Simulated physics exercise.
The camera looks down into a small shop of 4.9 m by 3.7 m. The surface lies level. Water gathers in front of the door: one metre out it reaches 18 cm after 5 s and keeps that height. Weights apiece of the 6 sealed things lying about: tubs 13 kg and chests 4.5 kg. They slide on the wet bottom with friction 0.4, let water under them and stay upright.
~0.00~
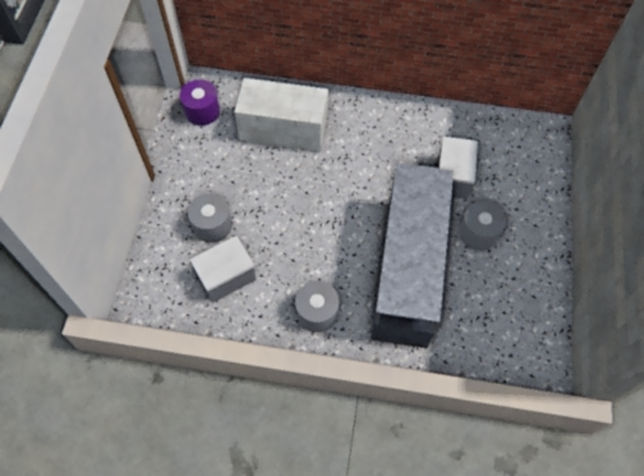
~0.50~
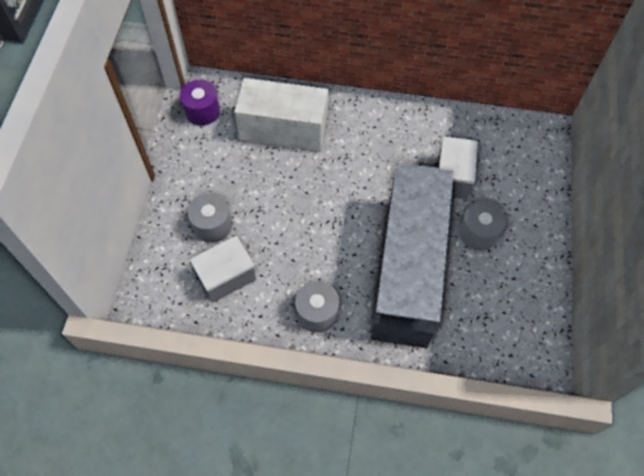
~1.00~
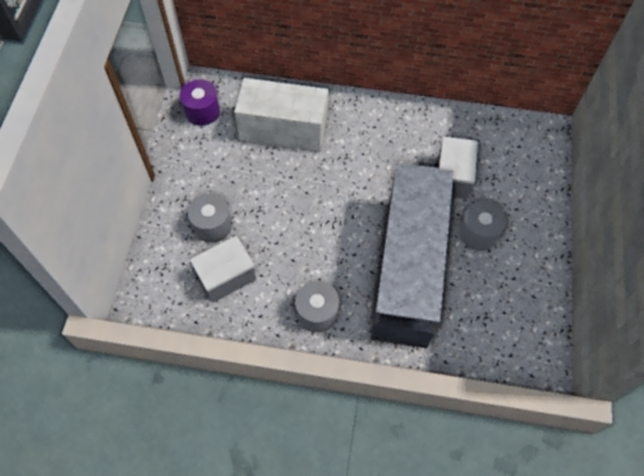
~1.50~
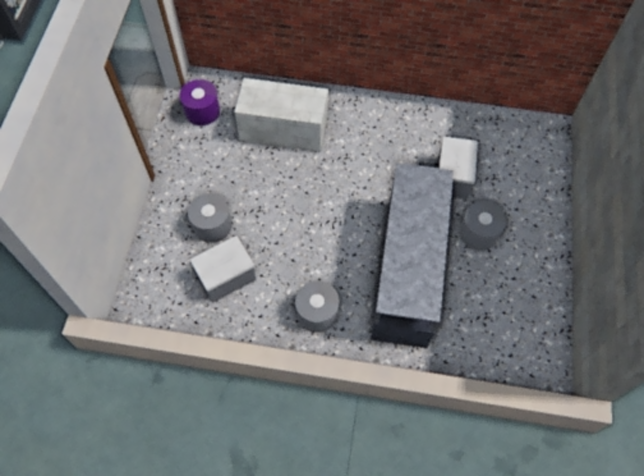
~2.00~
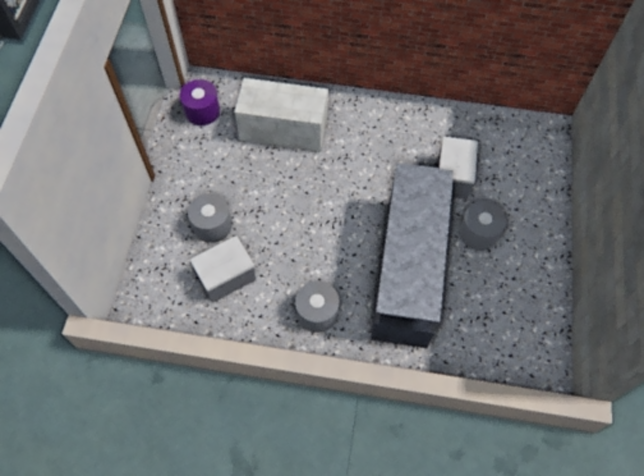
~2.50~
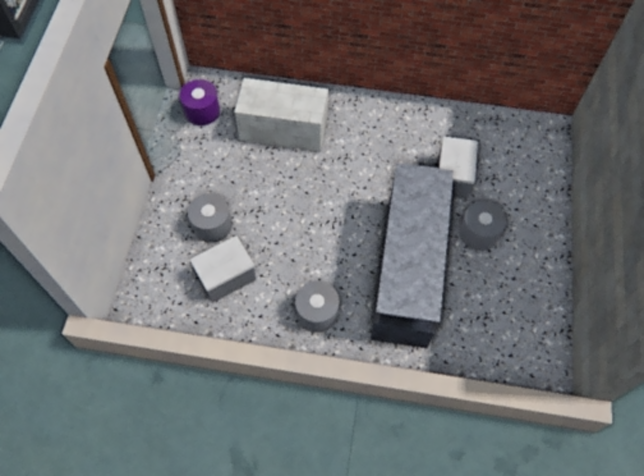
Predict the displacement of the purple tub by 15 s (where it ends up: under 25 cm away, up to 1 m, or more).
Purple tub ends far away.
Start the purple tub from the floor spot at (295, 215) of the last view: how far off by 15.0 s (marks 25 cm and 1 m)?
It gets carried off.
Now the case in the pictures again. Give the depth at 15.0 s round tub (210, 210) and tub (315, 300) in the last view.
Roughly 8 and 8 cm.
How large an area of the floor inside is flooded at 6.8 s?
Some 9.5 m2.
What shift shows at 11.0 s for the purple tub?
Roughly 250 cm by then.
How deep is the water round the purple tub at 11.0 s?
About 6 cm.
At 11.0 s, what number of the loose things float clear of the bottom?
3 of them.
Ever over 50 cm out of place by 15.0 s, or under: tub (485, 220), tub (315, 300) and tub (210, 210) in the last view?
In turn: Under, more, past it.
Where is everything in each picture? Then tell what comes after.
The first picture shows the purple tub at (198, 94), on the bottom; 0.0 m2 under water; 0 of 6 have shifted.
The second picture shows the purple tub at (198, 94), on the bottom; water covers 0.0 m2; 0 of 6 have shifted.
The third picture shows the purple tub at (198, 94), on the bottom; water covers 0.0 m2; 0 of 6 have shifted.
The fourth picture shows the purple tub at (198, 94), on the bottom; water covers 0.0 m2; 0 of 6 have shifted.
The fifth picture shows the purple tub at (198, 94) rests on the ground; 0.0 m2 under water; 0 of 6 have shifted.
The sixth picture shows the purple tub at (198, 94), on the bottom; 0.1 m2 under water; 0 of 6 have shifted.
After 3.5 s the purple tub is near (198, 94), 0.0 m from its start, aground; 0 afloat.
After 6.8 s the purple tub is near (303, 80), 1.3 m from its start, aground; 0 afloat.
After 11.0 s the purple tub is near (399, 107), 2.4 m from its start, aground; 3 afloat.
After 15.0 s the purple tub is near (428, 114), 2.8 m from its start, afloat; 4 afloat.
